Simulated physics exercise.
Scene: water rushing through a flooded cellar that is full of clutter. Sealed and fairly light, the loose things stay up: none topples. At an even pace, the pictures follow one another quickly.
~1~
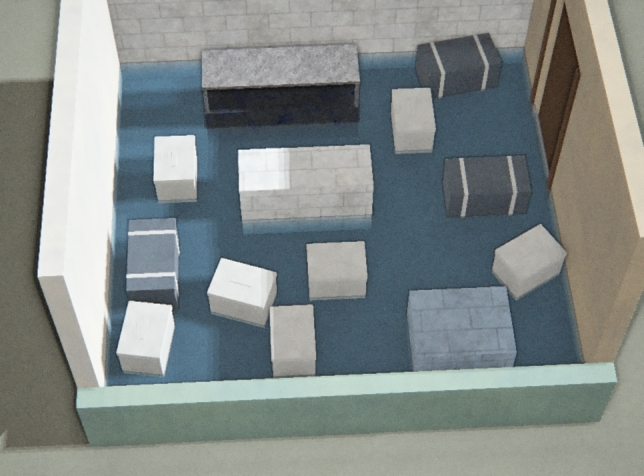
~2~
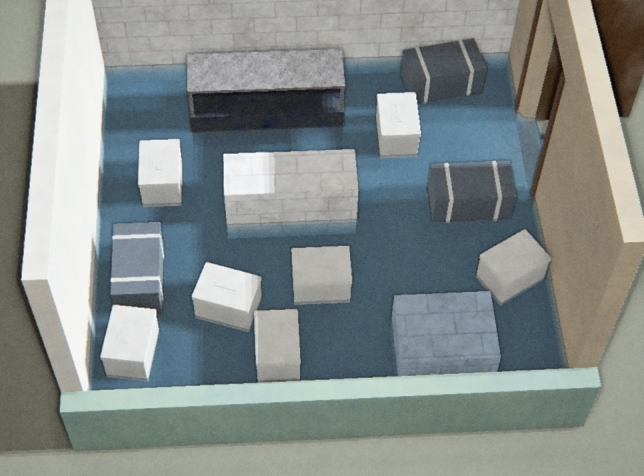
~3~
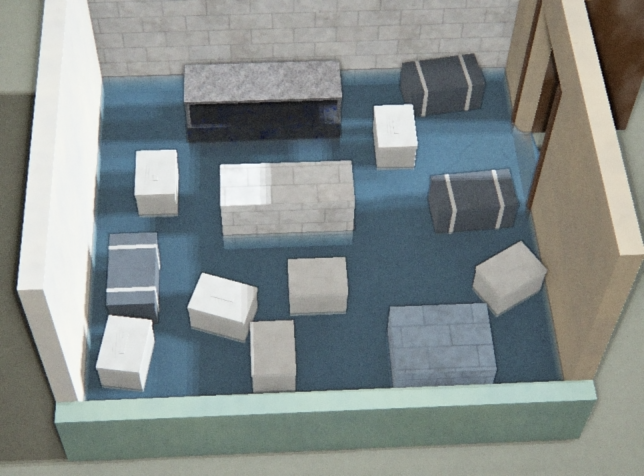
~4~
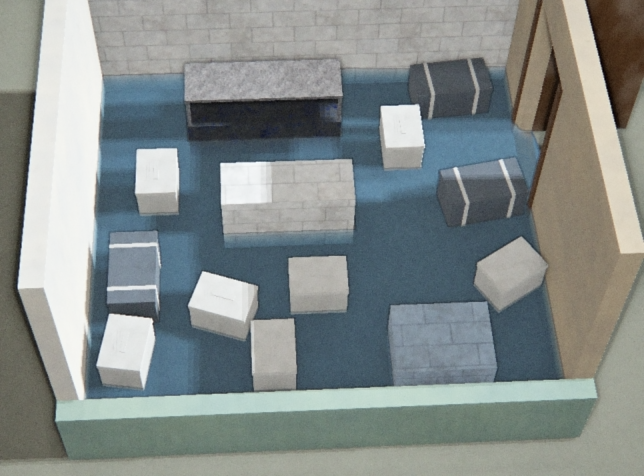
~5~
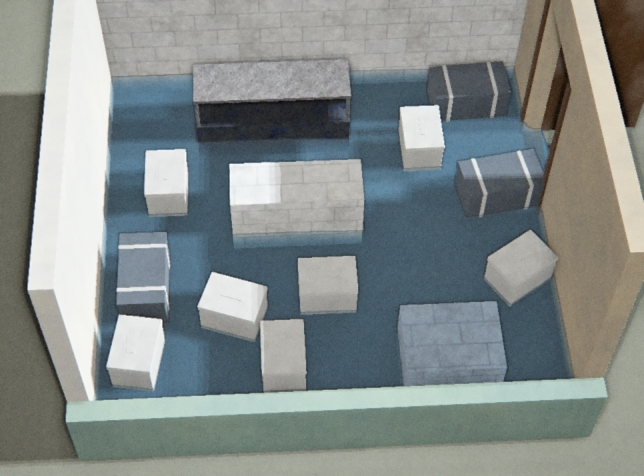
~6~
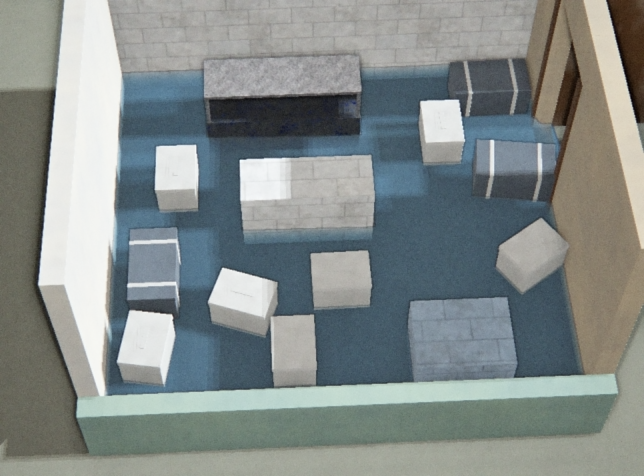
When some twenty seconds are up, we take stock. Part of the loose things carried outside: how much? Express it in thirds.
It comes to a third to two thirds.
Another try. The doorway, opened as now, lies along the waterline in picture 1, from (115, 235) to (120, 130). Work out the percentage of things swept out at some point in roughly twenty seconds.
About 70 percent.
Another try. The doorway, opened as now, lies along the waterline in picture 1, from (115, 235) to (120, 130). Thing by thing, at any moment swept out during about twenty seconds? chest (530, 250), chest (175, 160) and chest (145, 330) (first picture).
Going through them in turn: Remains behind; escaped; escaped.
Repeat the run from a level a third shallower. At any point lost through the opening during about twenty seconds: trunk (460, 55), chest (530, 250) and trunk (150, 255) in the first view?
One after the other: Swept away, swept away, remains.
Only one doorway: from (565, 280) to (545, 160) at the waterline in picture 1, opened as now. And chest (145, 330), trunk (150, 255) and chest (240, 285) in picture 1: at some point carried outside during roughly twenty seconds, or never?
Going through them in sequence: Trapped, then trapped, then gets out.
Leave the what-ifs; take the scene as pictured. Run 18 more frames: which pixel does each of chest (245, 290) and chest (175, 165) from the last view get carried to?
They'd be somewhere near (287, 276) and (231, 145).
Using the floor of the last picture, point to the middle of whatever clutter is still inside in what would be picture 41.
On the floor of the last picture, roughly (295, 268).
A moment on, 1 of 10 are out; 9 afloat.
Next, 4 of 10 are out; 6 afloat.
Later, 5 of 10 are out; 5 afloat.
In the end, 5 of 10 are out; 5 afloat.
